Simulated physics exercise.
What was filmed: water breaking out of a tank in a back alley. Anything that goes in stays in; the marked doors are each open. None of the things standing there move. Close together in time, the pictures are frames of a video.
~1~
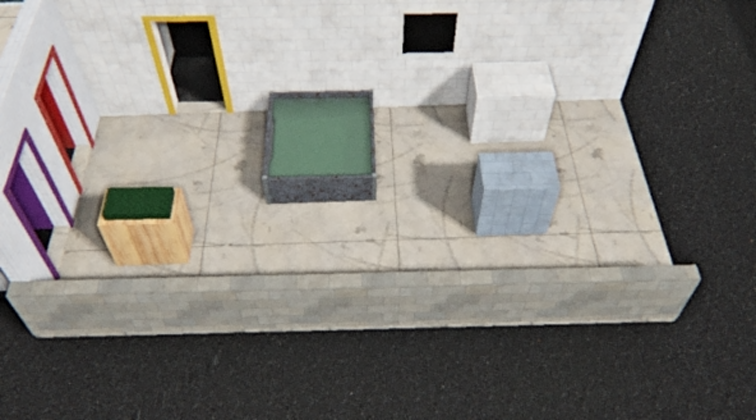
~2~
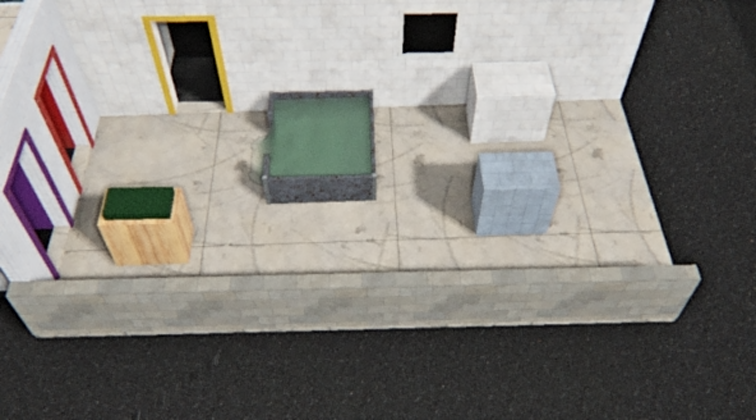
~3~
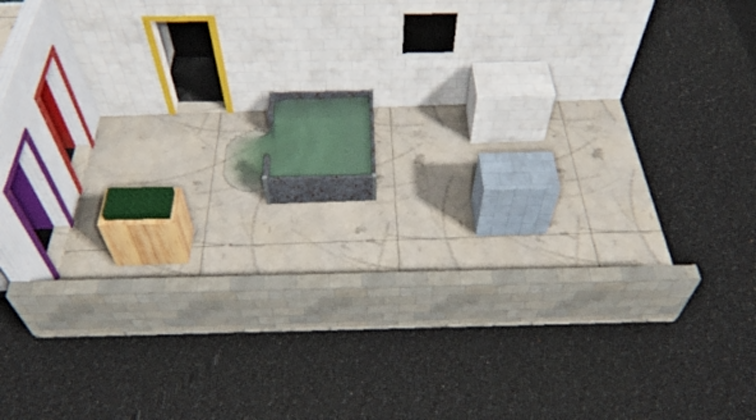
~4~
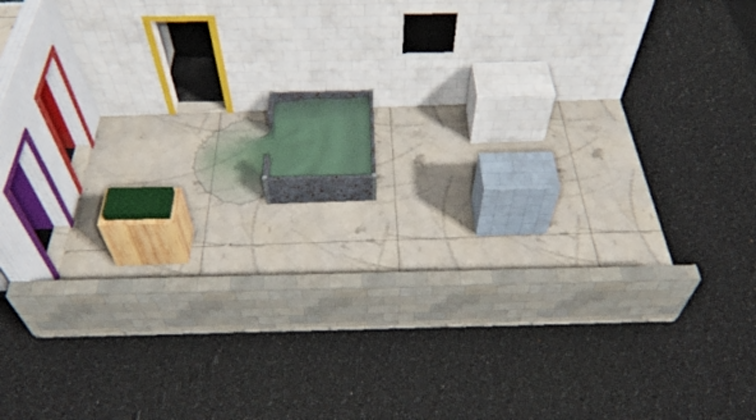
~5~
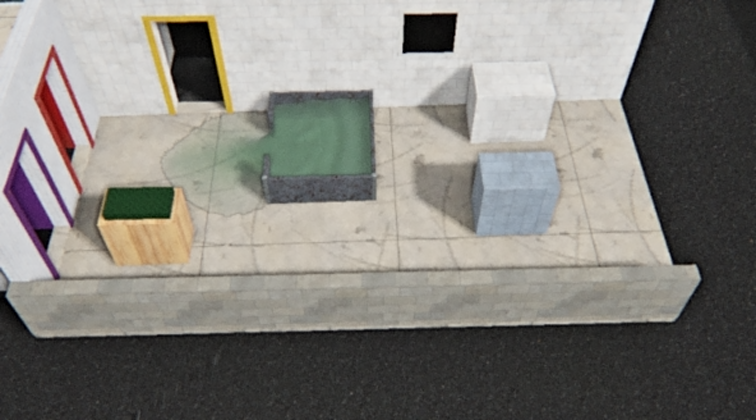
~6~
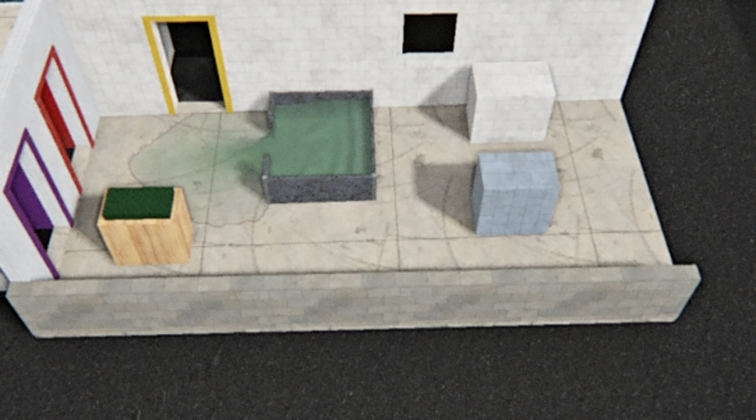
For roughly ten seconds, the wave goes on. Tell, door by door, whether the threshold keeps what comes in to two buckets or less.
Yellow door: More than two buckets. Purple door: More than two buckets. Red door: More than two buckets.
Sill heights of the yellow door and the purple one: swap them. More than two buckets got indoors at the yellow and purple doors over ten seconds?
Result: Yellow door crosses the line, purple door crosses the line.
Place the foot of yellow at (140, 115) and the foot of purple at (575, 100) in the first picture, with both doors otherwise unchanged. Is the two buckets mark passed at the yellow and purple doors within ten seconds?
My reading: The yellow one passes that mark; the purple one lets less in.
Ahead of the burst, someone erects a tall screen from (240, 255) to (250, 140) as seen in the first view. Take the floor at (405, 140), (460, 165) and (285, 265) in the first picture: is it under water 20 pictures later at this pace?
As listed: Dry, clear, flooded.
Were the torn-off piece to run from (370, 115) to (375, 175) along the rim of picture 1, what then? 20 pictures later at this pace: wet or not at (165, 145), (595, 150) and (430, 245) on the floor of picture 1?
Going through them, the first would be still bare, the next submerged and the last submerged.
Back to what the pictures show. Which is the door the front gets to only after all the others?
Result: The purple-painted one.
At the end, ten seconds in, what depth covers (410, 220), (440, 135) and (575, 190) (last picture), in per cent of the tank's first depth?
In turn 4, 0 and 0 in a hundred.
A moment on, water covers 25 % of the floor; the yellow door under two buckets in, the purple door not reached, the red door under two buckets in.
Next, water covers 25 % of the floor; the yellow door over two buckets in, the purple door under two buckets in, the red door over two buckets in.
Then, water covers 30 % of the floor; the yellow door over two buckets in, the purple door over two buckets in, the red door far over two buckets in.
Later, water covers 40 % of the floor; the yellow door over two buckets in, the purple door over two buckets in, the red door far over two buckets in.
In the end, water covers 55 % of the floor; the yellow door far over two buckets in, the purple door far over two buckets in, the red door far over two buckets in.
